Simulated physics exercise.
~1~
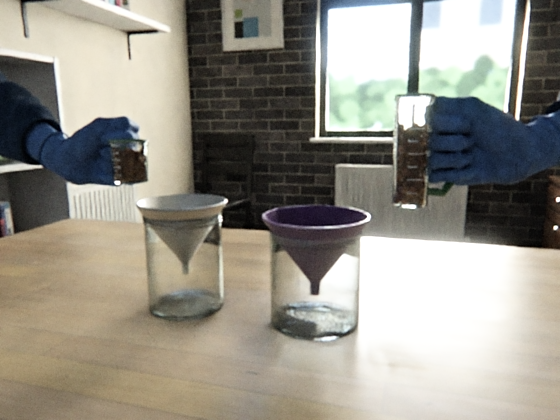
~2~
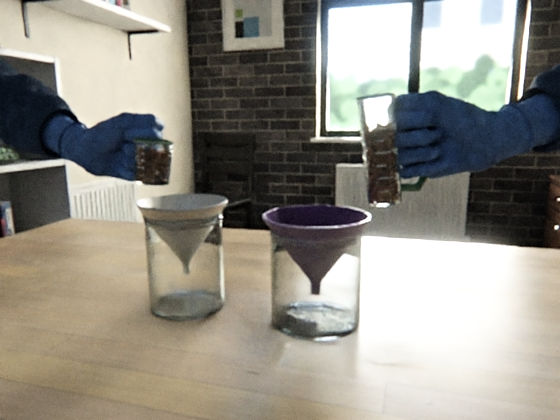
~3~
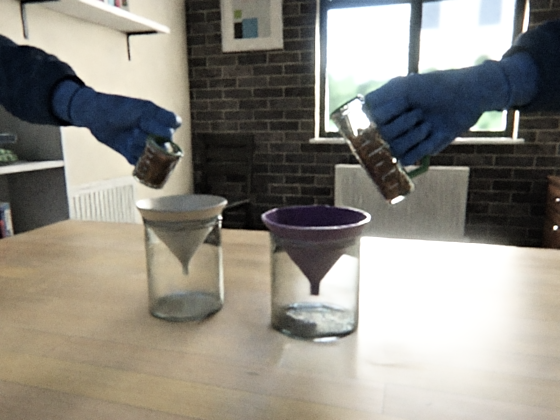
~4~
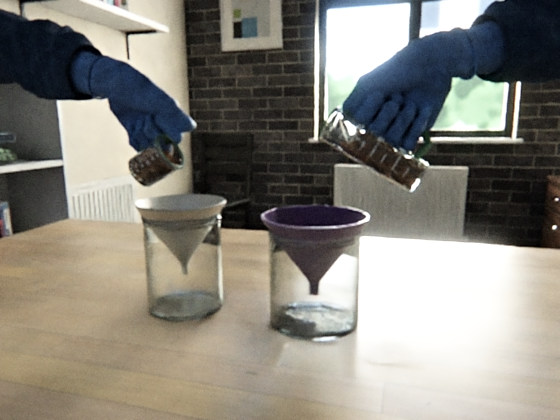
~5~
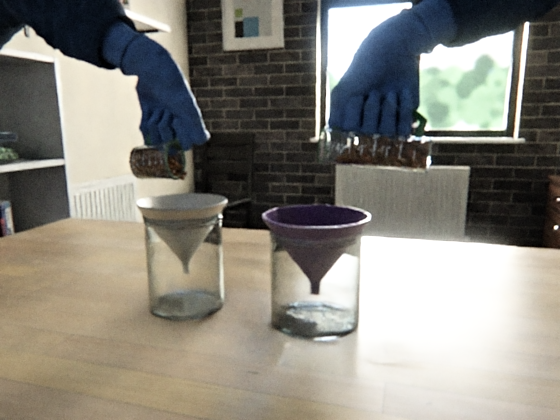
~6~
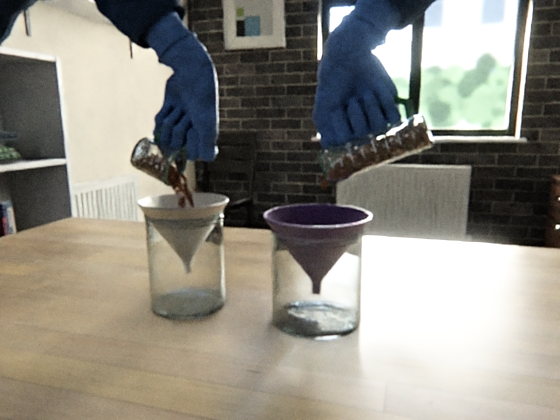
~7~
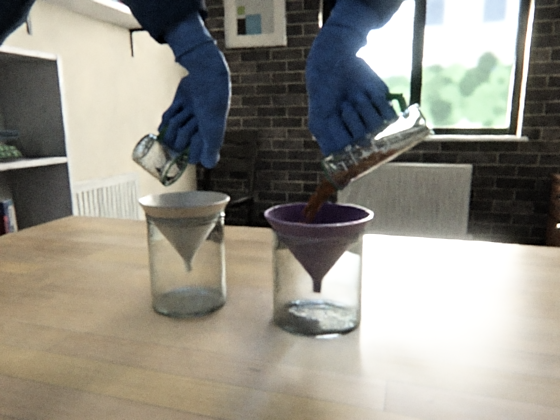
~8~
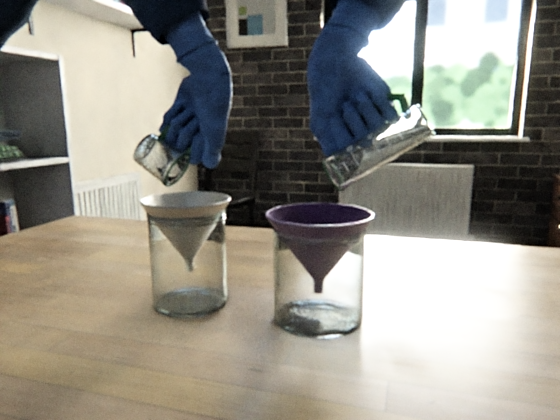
In a room with a brick wall and a window, two blue-gloved hands tip glass cups of brown pieces over a grey funnel and a purple funnel set in jars on a wooden table, the left pouring first, until both cups are empty and the jars show no brown pieces.
